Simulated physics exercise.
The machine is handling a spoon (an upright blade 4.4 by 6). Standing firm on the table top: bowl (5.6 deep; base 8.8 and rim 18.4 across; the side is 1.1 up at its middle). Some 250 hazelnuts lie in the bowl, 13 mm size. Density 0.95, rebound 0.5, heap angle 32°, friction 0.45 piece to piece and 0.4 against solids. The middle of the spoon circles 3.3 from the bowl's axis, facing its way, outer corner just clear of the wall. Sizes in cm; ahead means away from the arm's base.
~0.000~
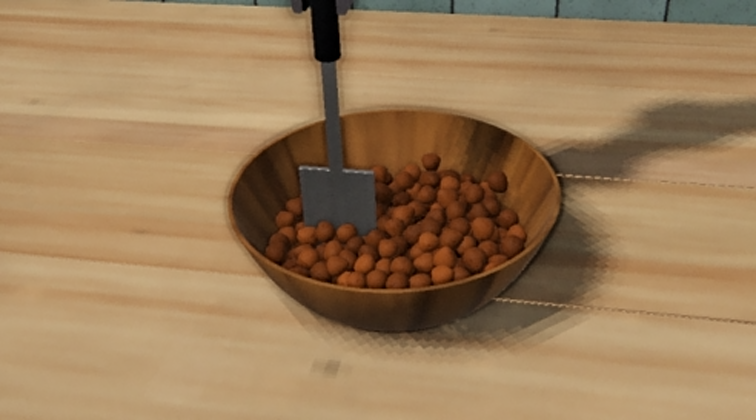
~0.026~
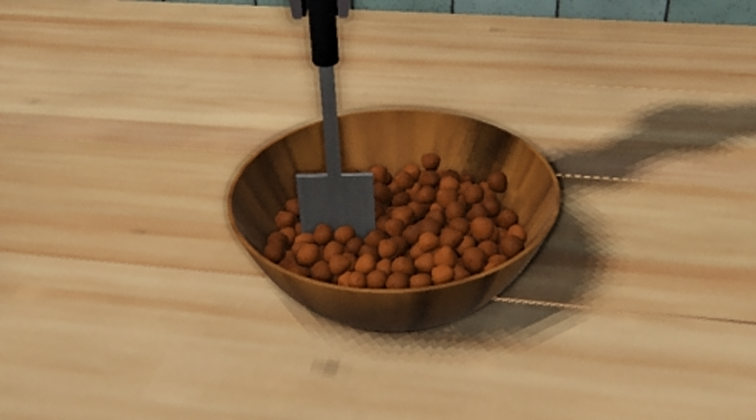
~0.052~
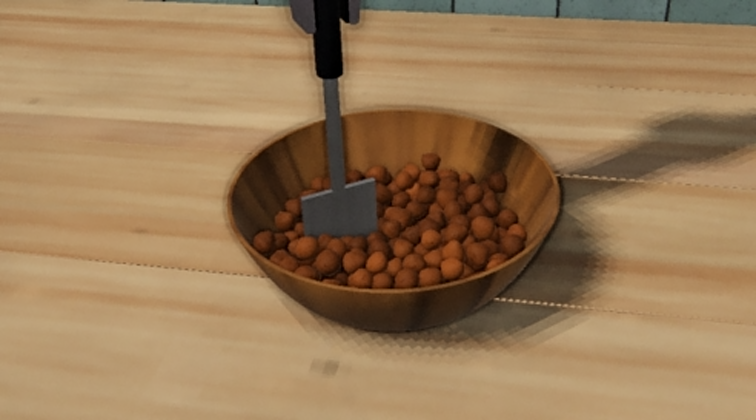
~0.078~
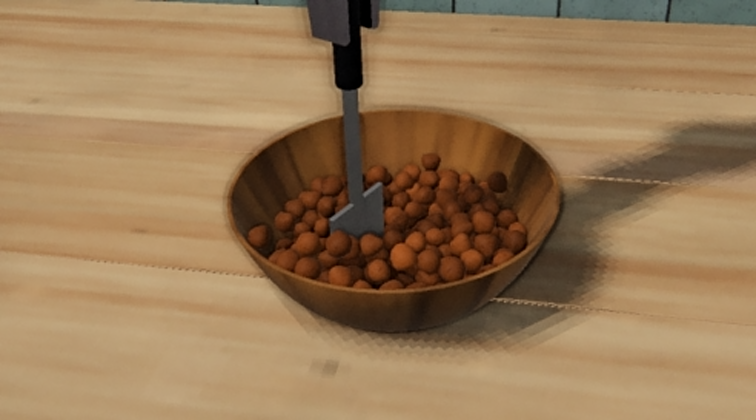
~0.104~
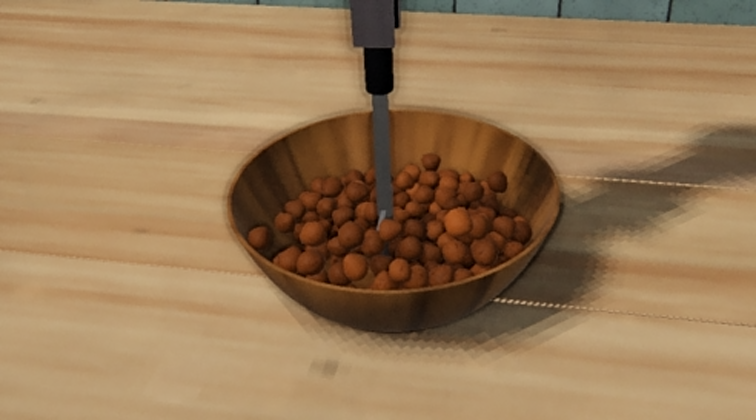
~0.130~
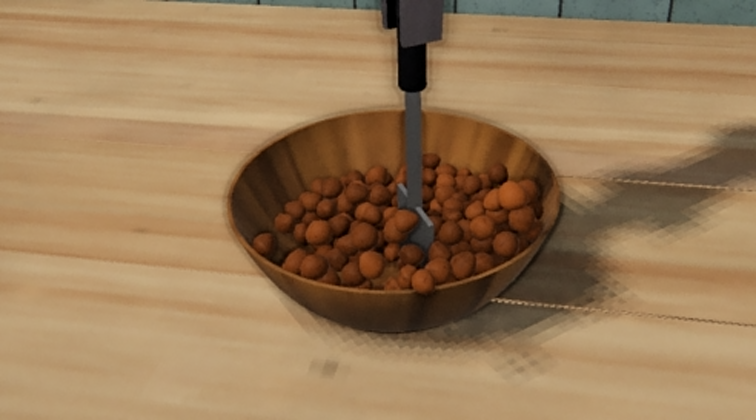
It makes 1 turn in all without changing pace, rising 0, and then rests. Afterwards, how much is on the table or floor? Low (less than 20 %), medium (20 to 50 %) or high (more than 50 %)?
Share on the table or floor: Medium (20 to 50 %).
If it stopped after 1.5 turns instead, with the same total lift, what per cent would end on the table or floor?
In that case some 45 per cent.
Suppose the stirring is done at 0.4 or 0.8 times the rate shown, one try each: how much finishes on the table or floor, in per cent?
Some 5 and 25 per cent.
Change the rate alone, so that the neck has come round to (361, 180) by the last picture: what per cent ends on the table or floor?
Some 10 per cent.
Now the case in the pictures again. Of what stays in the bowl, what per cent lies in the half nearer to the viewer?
Some 60 per cent.
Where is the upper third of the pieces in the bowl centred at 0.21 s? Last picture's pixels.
At about (489, 157).
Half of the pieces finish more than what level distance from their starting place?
About 8 cm.
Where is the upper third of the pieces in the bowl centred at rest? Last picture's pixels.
Around (316, 258).
After 0.21 s, 209° round, highest piece 12 above the table; 225 in the bowl, 26 in flight or on the tool.
After 0.28 s, 295° round, highest piece 11 above the table; 191 in the bowl, 16 on the table or floor, 44 in flight or on the tool.
After 0.52 s, 0° round, highest piece 6 above the table; 160 in the bowl, 91 on the table or floor.
After 1.22 s, 0° round, highest piece 5 above the table; 160 in the bowl, 91 on the table or floor.
In the end, 160 in the bowl, 91 on the table or floor. That is 36 % on the table or floor.
